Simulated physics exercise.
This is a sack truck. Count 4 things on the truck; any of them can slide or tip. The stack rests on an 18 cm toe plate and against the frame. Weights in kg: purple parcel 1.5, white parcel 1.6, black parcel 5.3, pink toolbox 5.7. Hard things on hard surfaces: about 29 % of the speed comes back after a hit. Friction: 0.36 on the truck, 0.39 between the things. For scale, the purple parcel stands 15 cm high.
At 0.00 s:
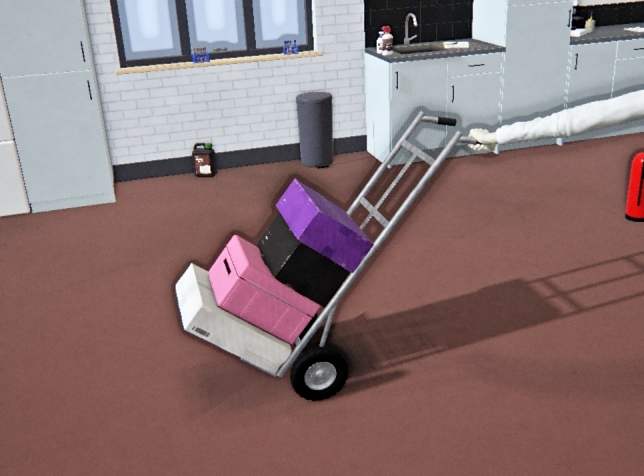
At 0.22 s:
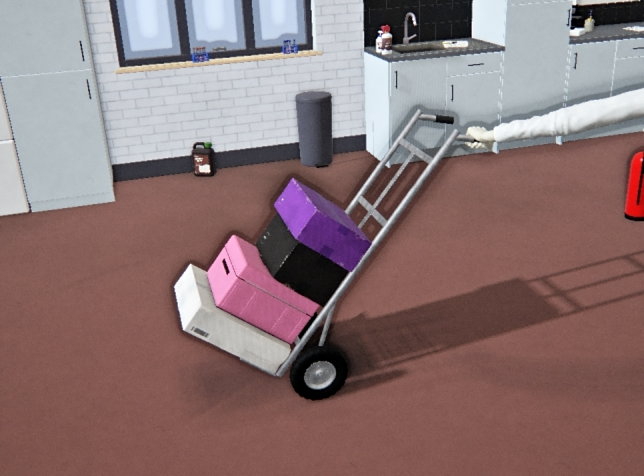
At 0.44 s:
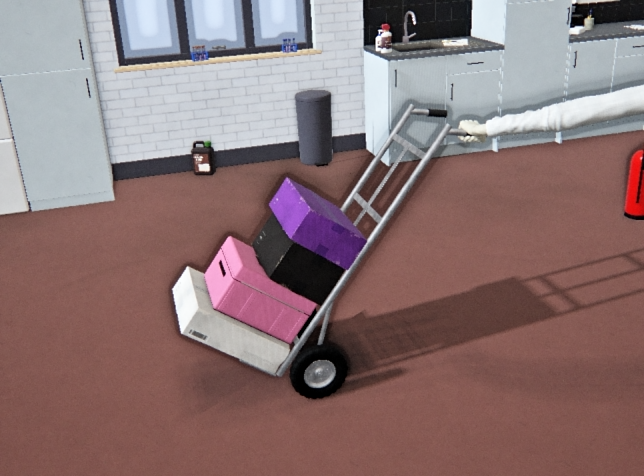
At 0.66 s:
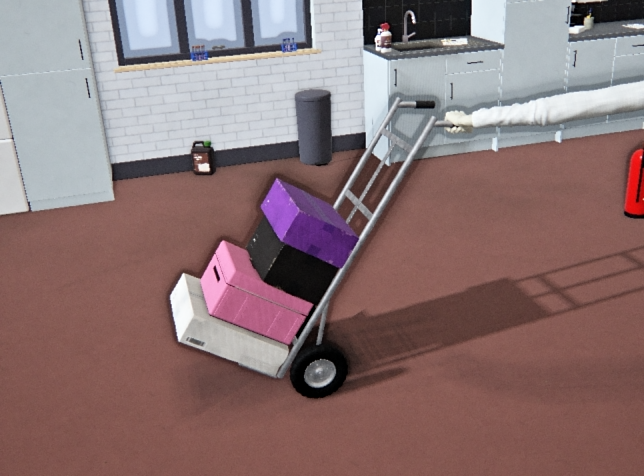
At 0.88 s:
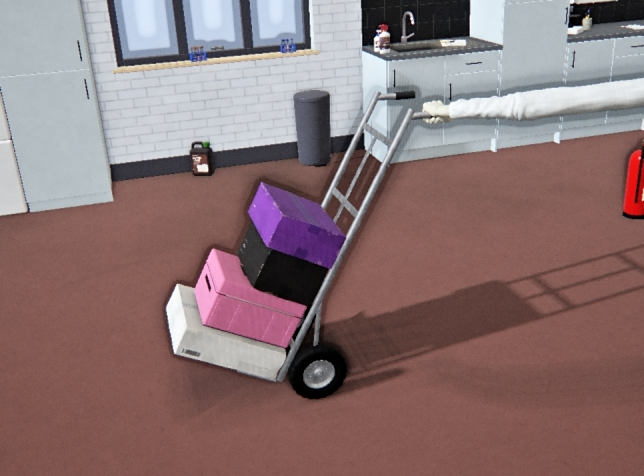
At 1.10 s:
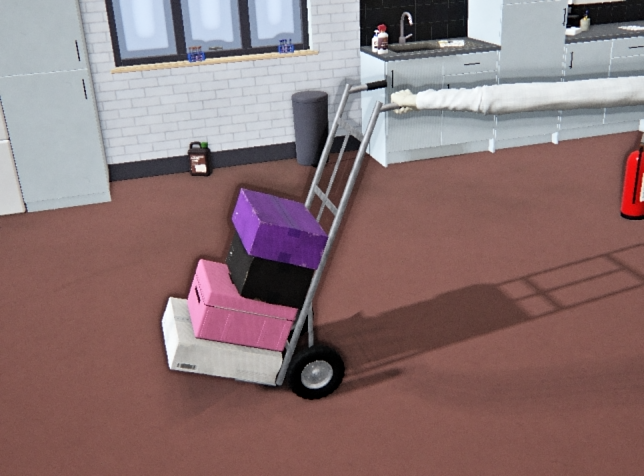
A white-sleeved, gloved arm reached in from the right and pushed the handle of a tilted sack truck up and leftward, swinging its frame more upright with four stacked boxes riding along.
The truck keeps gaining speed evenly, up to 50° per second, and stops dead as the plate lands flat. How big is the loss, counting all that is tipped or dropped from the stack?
In all, zero.
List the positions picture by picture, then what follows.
The first picture shows truck 40° back; purple parcel (323, 224); white parcel (233, 318).
The second picture shows truck 39° back; black parcel (301, 257); pink toolbox (262, 289).
The third picture shows truck 37° back; black parcel (297, 256); pink toolbox (260, 289).
The fourth picture shows truck 34° back; black parcel (291, 257); pink toolbox (256, 292).
The fifth picture shows truck 29° back; black parcel (281, 260); pink toolbox (249, 298).
The sixth picture shows truck 22° back; purple parcel (278, 227); white parcel (221, 339).
After 1.30 s, truck 15° back.
After 1.60 s, truck 2° back.
After 1.70 s, truck upright; purple parcel slid 3 cm near (222, 251); black parcel slid 2 cm.
At rest (2.3 s), all 4 in place, give or take 10 cm. Seen from the same camera at the end, purple parcel near (216, 252), white parcel near (221, 368).
